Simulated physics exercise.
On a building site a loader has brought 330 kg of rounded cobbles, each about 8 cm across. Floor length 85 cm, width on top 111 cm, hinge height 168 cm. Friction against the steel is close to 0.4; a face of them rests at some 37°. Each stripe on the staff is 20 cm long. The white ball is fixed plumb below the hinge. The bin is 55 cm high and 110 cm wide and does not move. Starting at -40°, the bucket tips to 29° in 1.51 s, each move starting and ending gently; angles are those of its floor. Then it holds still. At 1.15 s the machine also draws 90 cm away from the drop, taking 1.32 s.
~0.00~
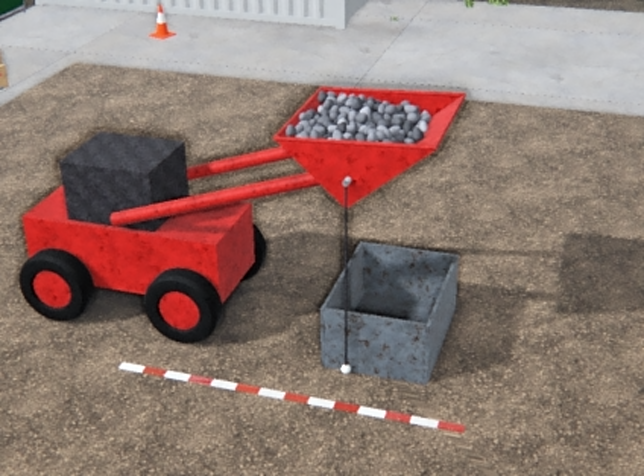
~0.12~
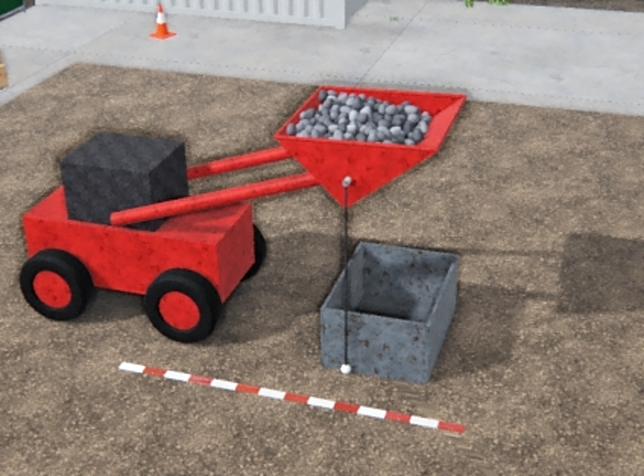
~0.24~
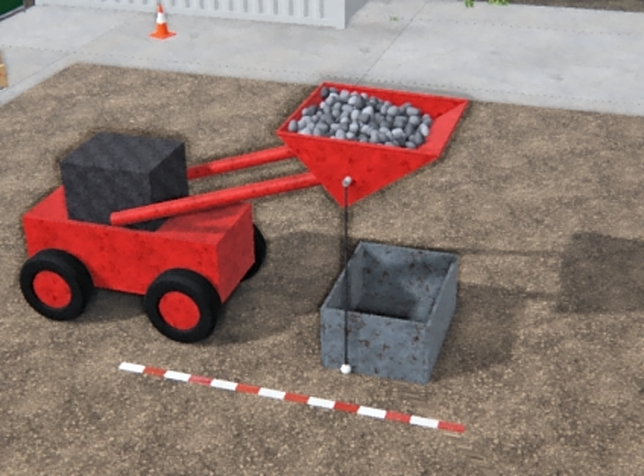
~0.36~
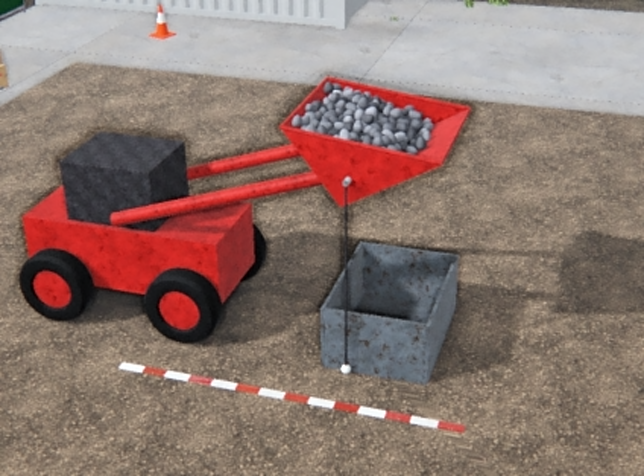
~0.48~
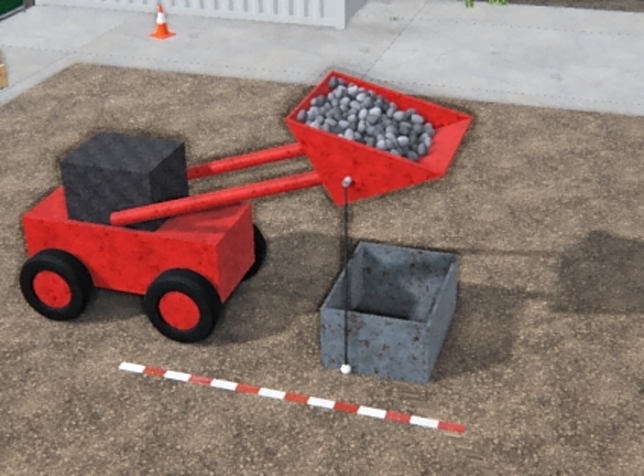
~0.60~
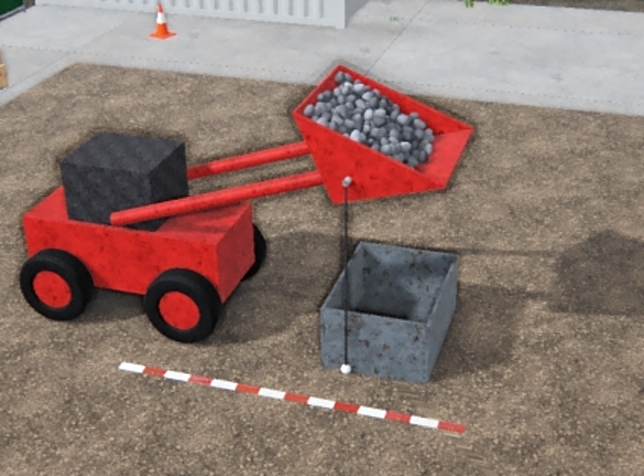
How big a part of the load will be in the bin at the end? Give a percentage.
Roughly 45 per cent ends in the bin.
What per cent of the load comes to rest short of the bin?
Some 0 per cent of the load.
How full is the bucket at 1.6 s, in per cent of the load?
About 45 per cent.
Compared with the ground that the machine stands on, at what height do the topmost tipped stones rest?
Some 26 cm above that level.
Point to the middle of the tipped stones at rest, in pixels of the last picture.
Around (447, 339).
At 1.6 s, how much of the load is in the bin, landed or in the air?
Some 30 per cent.
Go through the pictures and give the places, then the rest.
In the first picture, the bucket is at -40°, its lip at (436, 148); the top of the load is at (354, 105).
The second picture shows lip at (437, 150), floor tilted -39°, highest stones at (350, 104); the stones move at 0.1 m/s on average.
The third picture shows lip at (439, 155), floor tilted -35°, highest stones at (343, 100); the stones move at 0.1 m/s on average.
The fourth picture shows lip at (442, 164), floor tilted -30°, highest stones at (345, 98); the stones move at 0.2 m/s on average.
In the fifth picture, the bucket is at -23°, its lip at (444, 175); the top of the load is at (347, 93); the stones move at 0.2 m/s on average.
In the sixth picture, the bucket is at -16°, its lip at (445, 187); the top of the load is at (345, 90); the stones move at 0.3 m/s on average.
After 1.1 s the floor is at 18°; 100 % in the bucket; the foremost stones are at (430, 191).
After 1.6 s the floor is at 29°; 44 % in the bucket, 28 % in the bin, 28 % beside or beyond the bin; the foremost stones are at (495, 305).
After 2.9 s the floor is at 29°; 0 % in the bucket, 47 % in the bin, 53 % beside or beyond the bin; the foremost stones are at (627, 365).
After 5.5 s the floor is at 29°; 0 % in the bucket, 47 % in the bin, 53 % beside or beyond the bin; the foremost stones are at (629, 347).
